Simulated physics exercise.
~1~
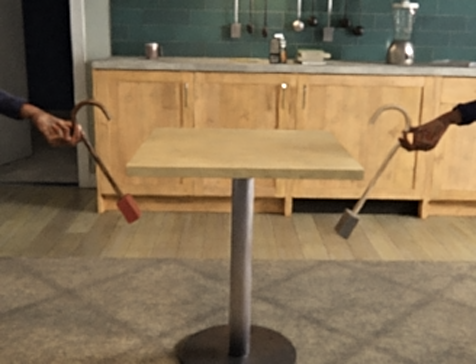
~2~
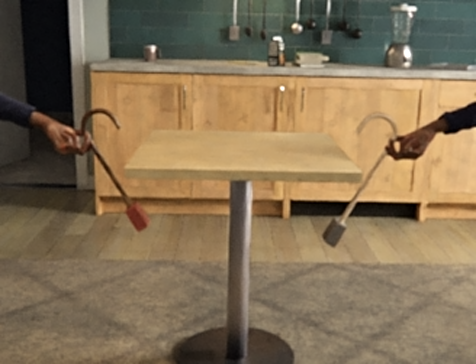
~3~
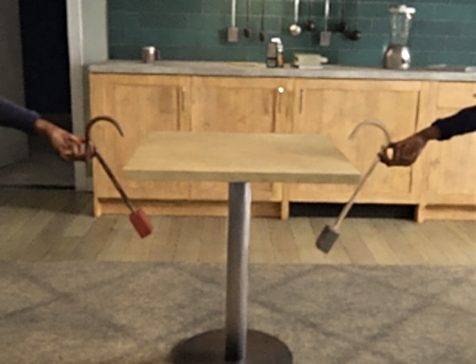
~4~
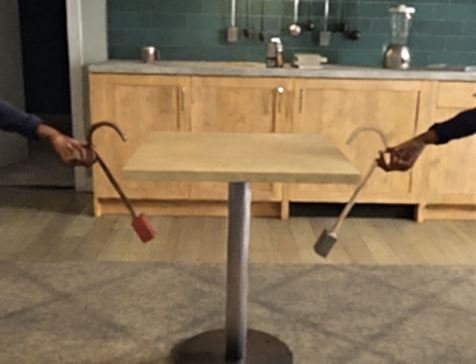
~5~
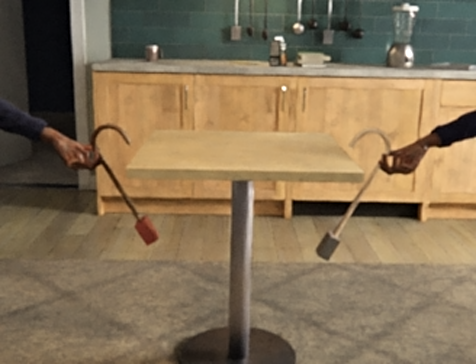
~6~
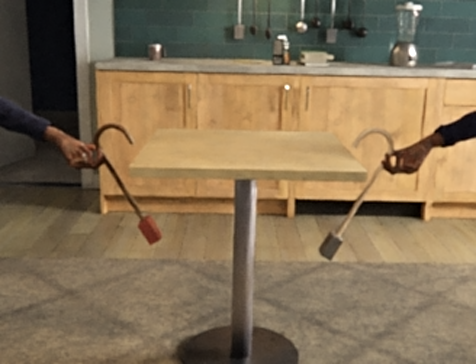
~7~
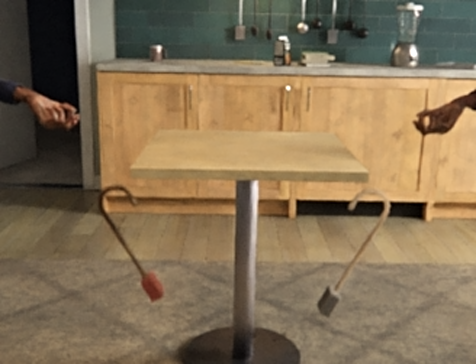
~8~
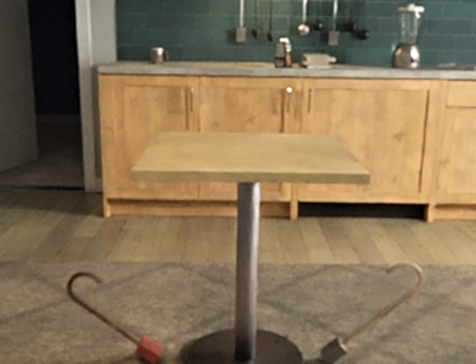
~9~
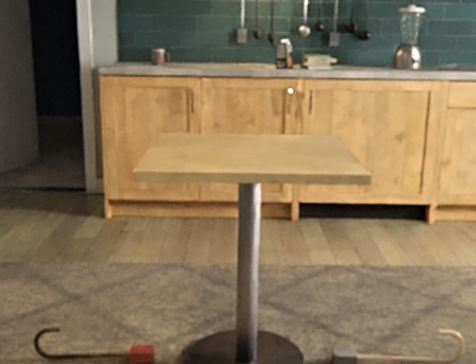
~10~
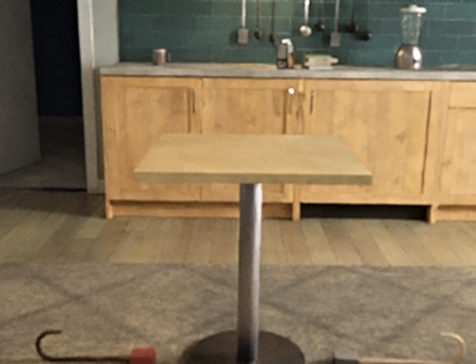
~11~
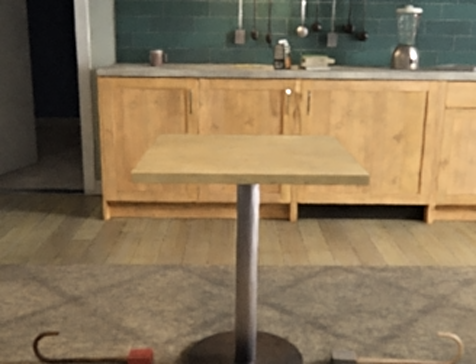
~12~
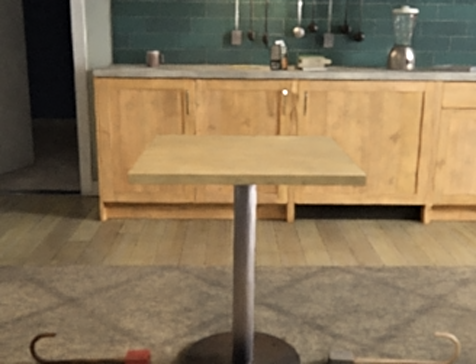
Two hooked tools, one red-ended and one grey-ended, fall from opening hands to the floor.
